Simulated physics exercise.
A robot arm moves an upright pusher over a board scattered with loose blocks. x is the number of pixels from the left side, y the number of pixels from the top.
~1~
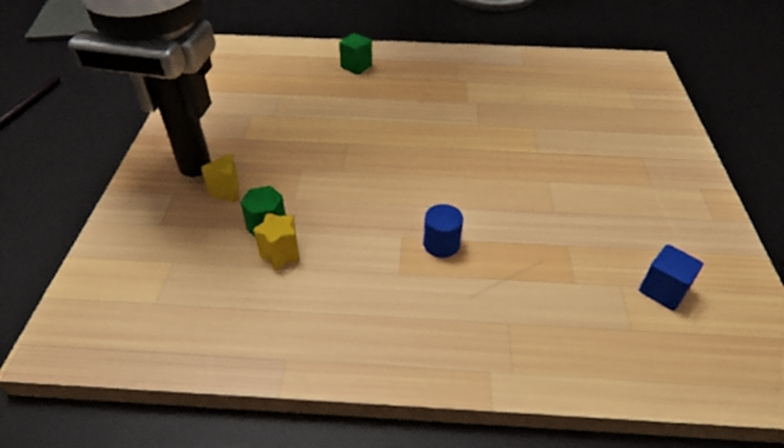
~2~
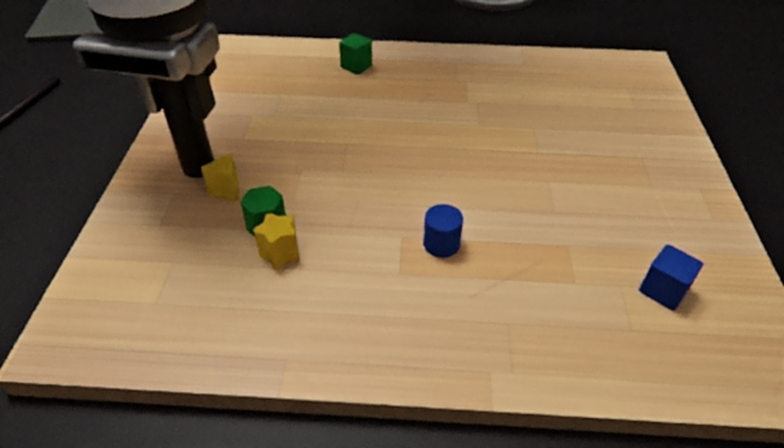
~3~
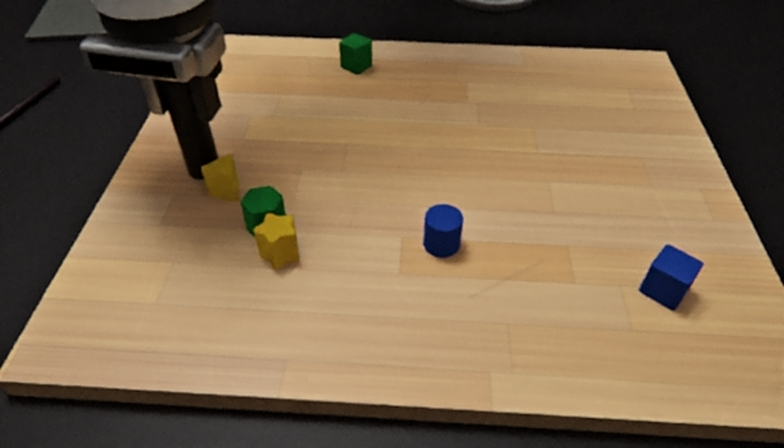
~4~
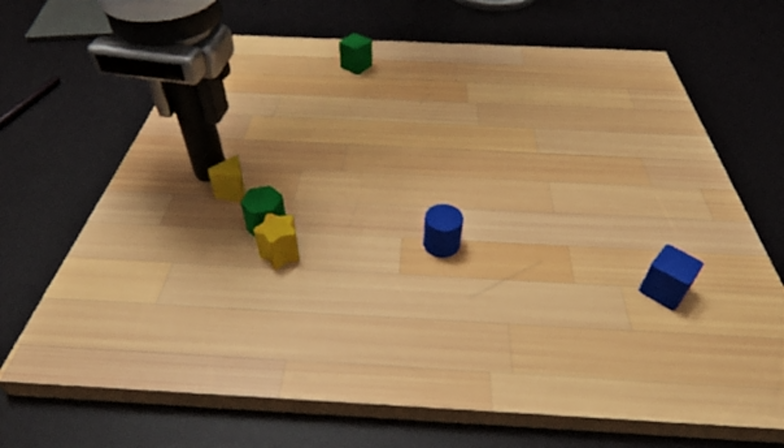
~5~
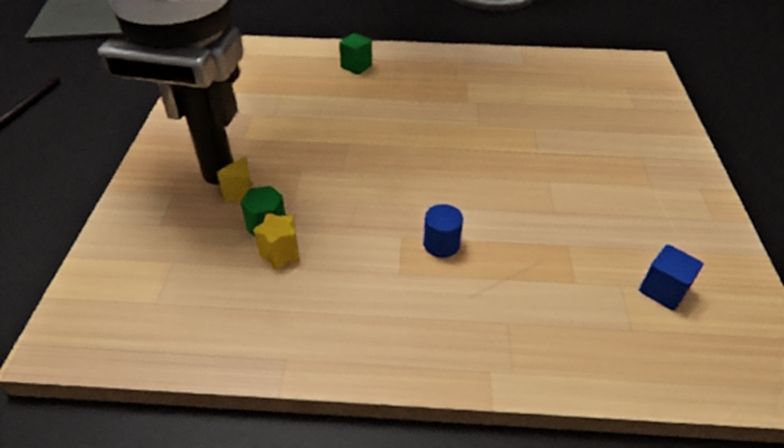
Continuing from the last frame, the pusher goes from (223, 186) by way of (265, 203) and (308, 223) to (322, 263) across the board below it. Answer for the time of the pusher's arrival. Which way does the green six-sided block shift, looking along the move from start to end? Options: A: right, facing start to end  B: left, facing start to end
Correct choice: A.
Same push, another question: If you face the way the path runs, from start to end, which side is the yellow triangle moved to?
It moves over to the left.
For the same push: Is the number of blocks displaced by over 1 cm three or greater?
Yes, it checks out.
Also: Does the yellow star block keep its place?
No, I don't think so.
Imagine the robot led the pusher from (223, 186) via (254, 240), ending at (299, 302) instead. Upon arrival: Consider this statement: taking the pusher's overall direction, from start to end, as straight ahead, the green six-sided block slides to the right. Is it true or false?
This is false.
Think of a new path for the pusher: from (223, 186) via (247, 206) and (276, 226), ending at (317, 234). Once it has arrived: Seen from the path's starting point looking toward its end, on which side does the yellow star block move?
It moves off to the right.
On the path given first. One third of the way, pusher (265, 192); yellow triangle (287, 185); green six-sided block (266, 204), turned 30° clockwise; yellow star block (275, 231), turned 15° anticlockwise.
Two thirds of the way, pusher (307, 212); yellow triangle (333, 203), turned 30° anticlockwise; green six-sided block (281, 219), turned 110° clockwise; yellow star block (266, 251), turned 25° anticlockwise.
At the end, pusher (321, 251); yellow triangle (348, 213), turned 65° anticlockwise; green six-sided block (278, 239), turned 205° clockwise; yellow star block (250, 262), turned 40° anticlockwise.
